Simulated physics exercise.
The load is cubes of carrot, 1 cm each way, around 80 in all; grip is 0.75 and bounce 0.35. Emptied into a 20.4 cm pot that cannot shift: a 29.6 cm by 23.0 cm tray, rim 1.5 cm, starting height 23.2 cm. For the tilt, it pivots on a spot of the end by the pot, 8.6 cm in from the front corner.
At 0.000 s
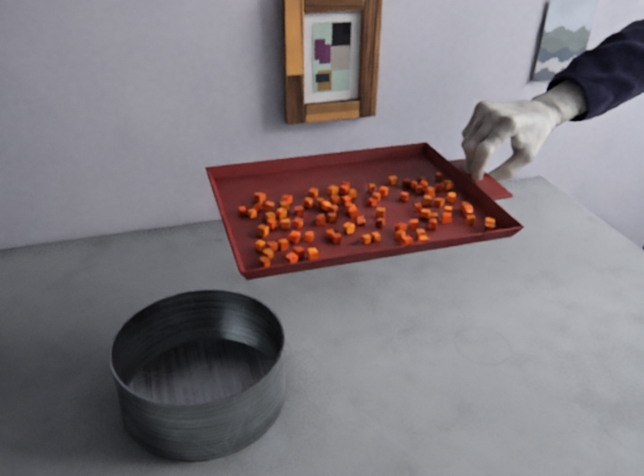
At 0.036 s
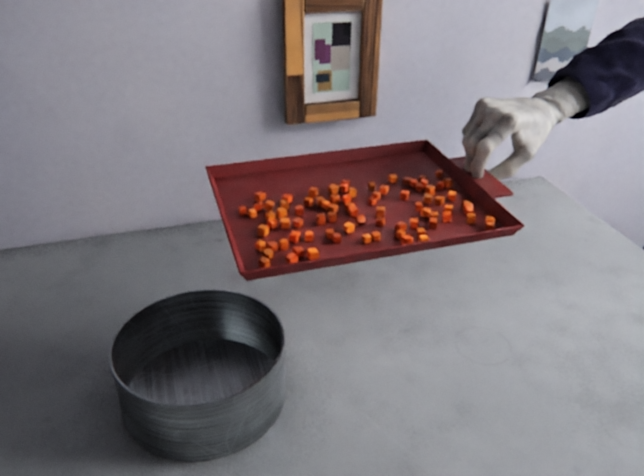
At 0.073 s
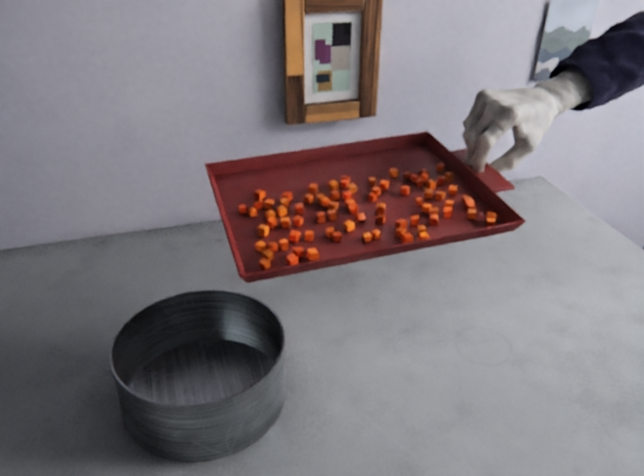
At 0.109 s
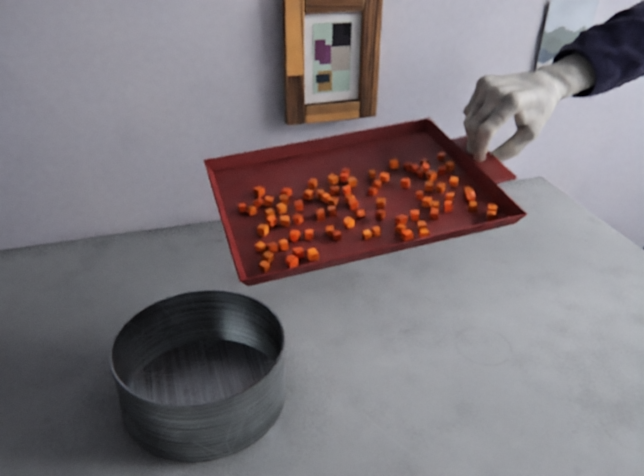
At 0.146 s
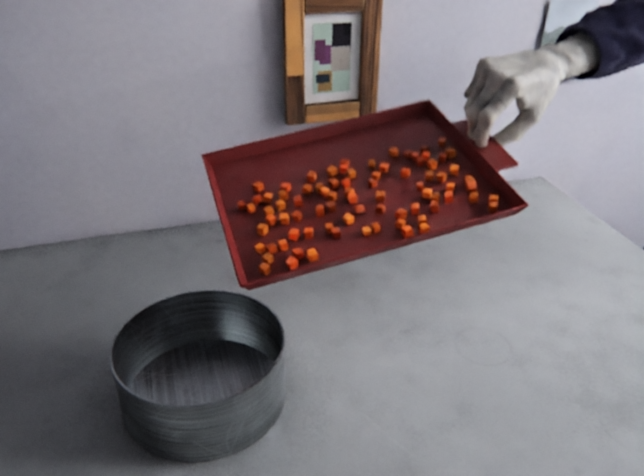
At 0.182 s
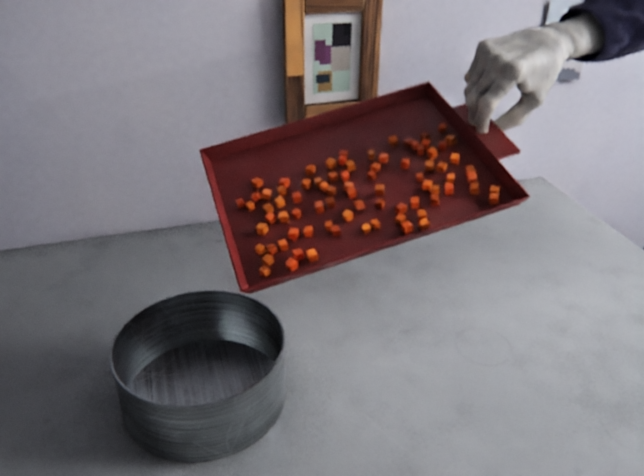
The footage shows a pale hand in a dark sleeve holding a red tray of small orange cubes near a round dark pot; the tray's right and far edges rise gradually, tilting it toward the left front corner.
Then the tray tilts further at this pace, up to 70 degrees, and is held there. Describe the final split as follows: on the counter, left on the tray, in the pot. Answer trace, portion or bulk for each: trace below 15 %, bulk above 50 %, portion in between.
Counter: Bulk. Tray: Trace. Pot: Portion.
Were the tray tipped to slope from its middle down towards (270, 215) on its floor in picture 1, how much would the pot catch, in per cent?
Some 75 per cent.
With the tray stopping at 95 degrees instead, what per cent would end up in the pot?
That would be around 35 percent.
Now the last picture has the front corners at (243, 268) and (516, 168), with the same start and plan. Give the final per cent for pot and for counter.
Pot 75 % / counter 20 %.
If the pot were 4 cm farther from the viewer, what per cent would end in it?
I'd say some 0 per cent would end up there.
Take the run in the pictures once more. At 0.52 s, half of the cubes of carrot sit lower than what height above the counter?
I'd put it near 26 cm.
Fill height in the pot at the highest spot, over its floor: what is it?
Close to 1.0 cm up.
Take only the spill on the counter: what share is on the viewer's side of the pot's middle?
Some 100 per cent.
Then, at 0.38 s, tilt 44 degrees; the tray holds 100 %, the pot 0 %.
Then, at 0.52 s, tilt 63 degrees; the tray holds 100 %, the pot 0 %.
After 0.78 s, tilt 70 degrees; the tray holds 10 %, the pot 15 %.
By 2.2 s all is still; counter 70 %, tray 5 %, pot 25 %.
